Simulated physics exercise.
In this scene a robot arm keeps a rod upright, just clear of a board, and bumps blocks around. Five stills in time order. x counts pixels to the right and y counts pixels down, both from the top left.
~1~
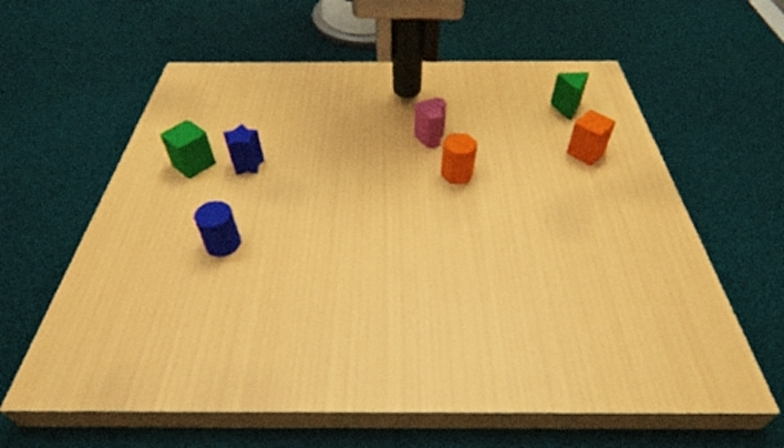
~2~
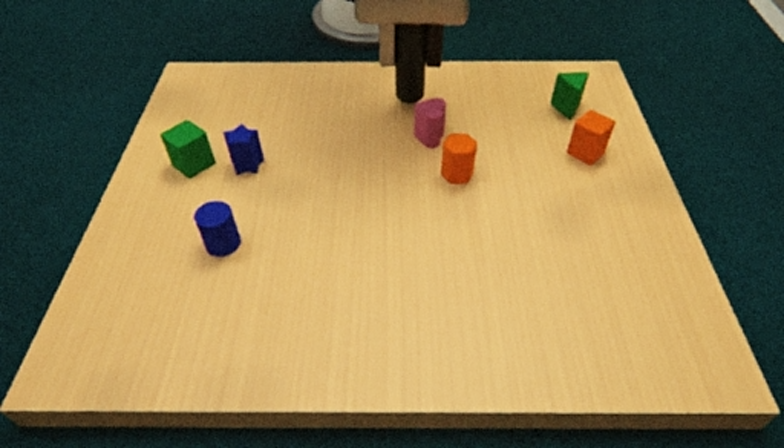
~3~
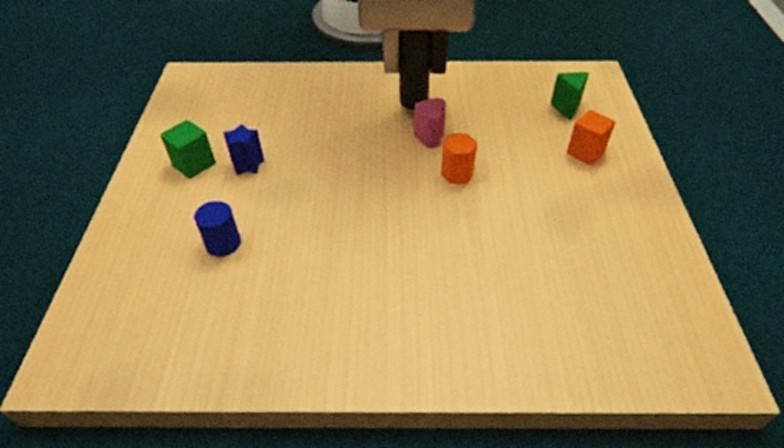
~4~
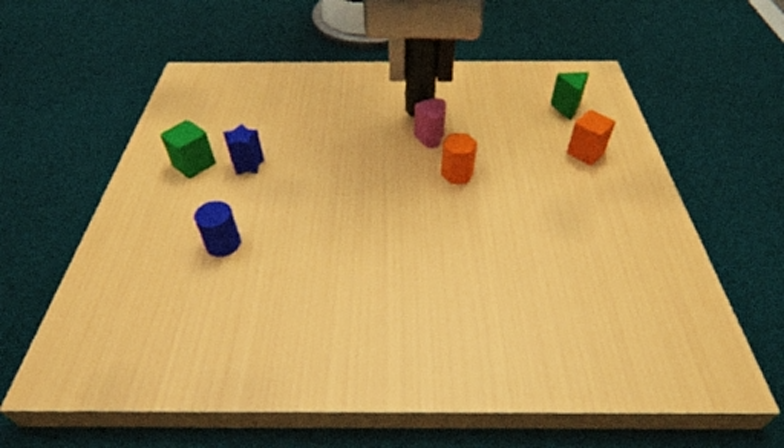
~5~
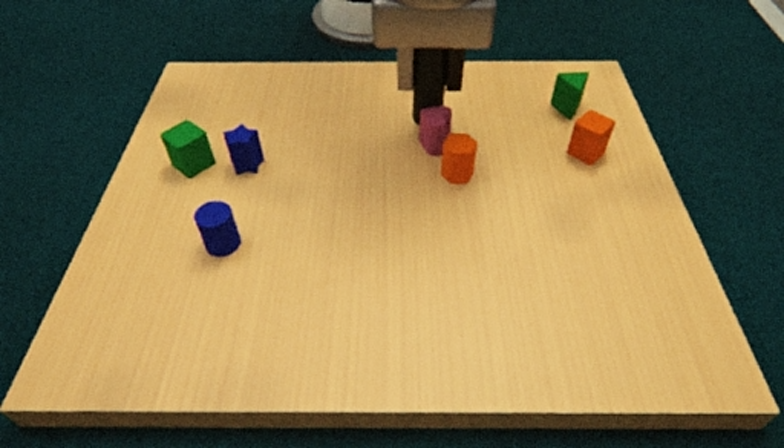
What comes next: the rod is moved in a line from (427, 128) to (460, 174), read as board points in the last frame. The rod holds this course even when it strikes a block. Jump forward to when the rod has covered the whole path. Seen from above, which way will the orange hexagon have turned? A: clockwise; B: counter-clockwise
Correct choice: B.
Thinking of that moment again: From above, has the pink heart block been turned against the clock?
In short: No.
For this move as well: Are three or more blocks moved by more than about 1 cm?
Short answer: No.
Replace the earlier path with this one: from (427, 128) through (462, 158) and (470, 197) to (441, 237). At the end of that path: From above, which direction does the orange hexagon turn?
It is turned anticlockwise.
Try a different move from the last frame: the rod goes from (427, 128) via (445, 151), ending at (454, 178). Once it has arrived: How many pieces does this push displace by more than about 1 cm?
There will be two blocks displaced.
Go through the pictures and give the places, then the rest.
The first picture shows lower end of the rod (407, 91), tops of blocks, pink heart block (432, 107), orange hexagon (460, 143).
The second picture shows rod (410, 96), blocks as before.
The third picture shows rod (414, 103), blocks as before.
The fourth picture shows rod (420, 111), blocks as before.
The fifth picture shows rod (428, 120), pink heart block (437, 115), orange hexagon (460, 143).
The first path, step by step. Halfway along, rod (444, 142); pink heart block (444, 139), turned 20° clockwise; orange hexagon (467, 152), turned 40° anticlockwise.
At the end, rod (461, 166); pink heart block (446, 160), turned 50° clockwise; orange hexagon (478, 173), turned 90° anticlockwise.
